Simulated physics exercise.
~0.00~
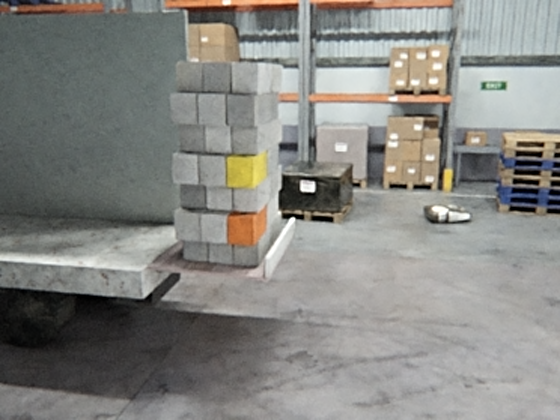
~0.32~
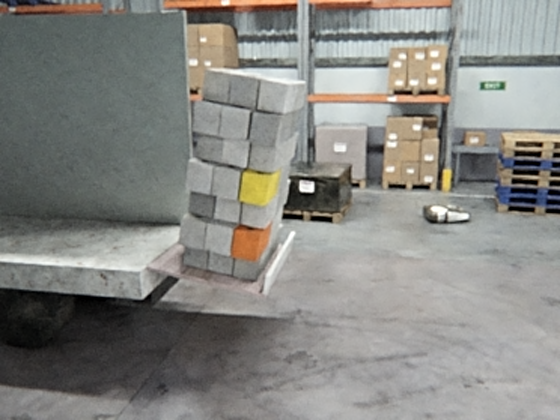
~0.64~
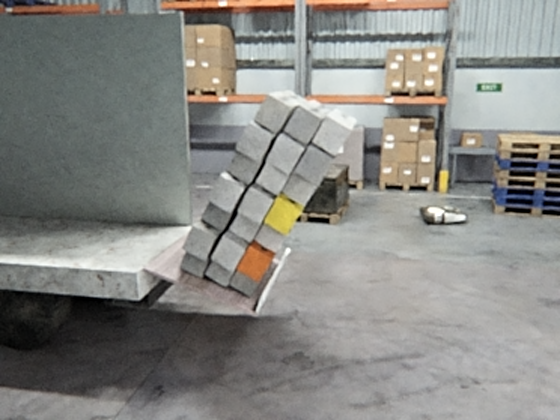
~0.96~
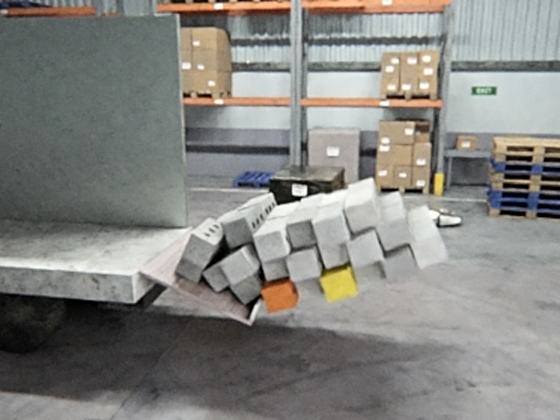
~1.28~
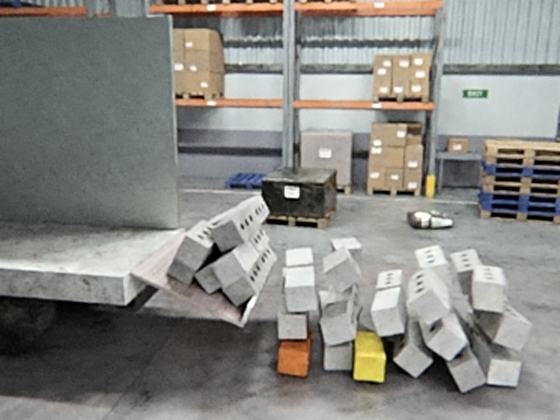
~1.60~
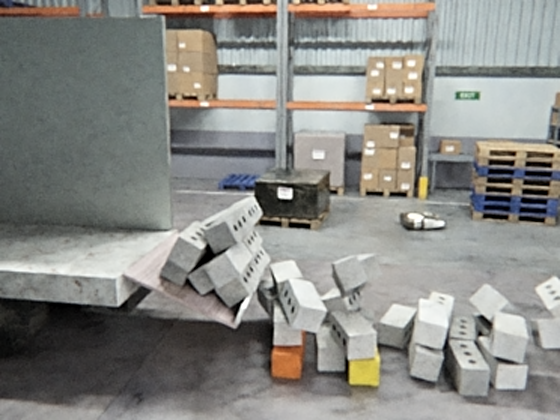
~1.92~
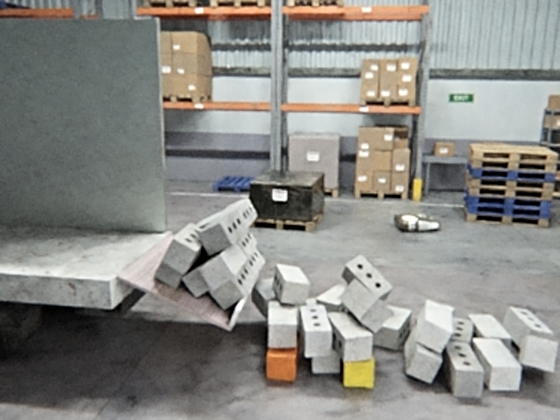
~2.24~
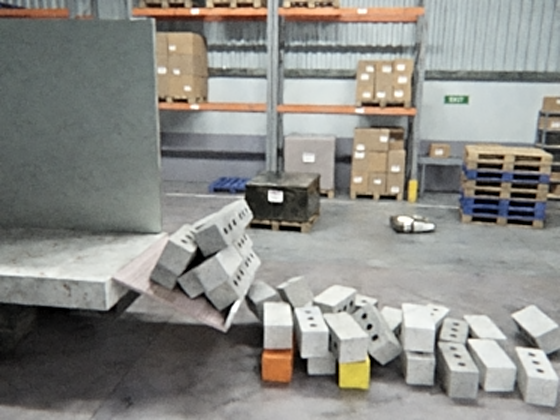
In a warehouse, a tall stack of gray concrete blocks with one yellow and one orange tilts right as the tail lift beneath it dips, then topples; most blocks, including both colored ones, end scattered on the floor while several rest on the sloping platform.
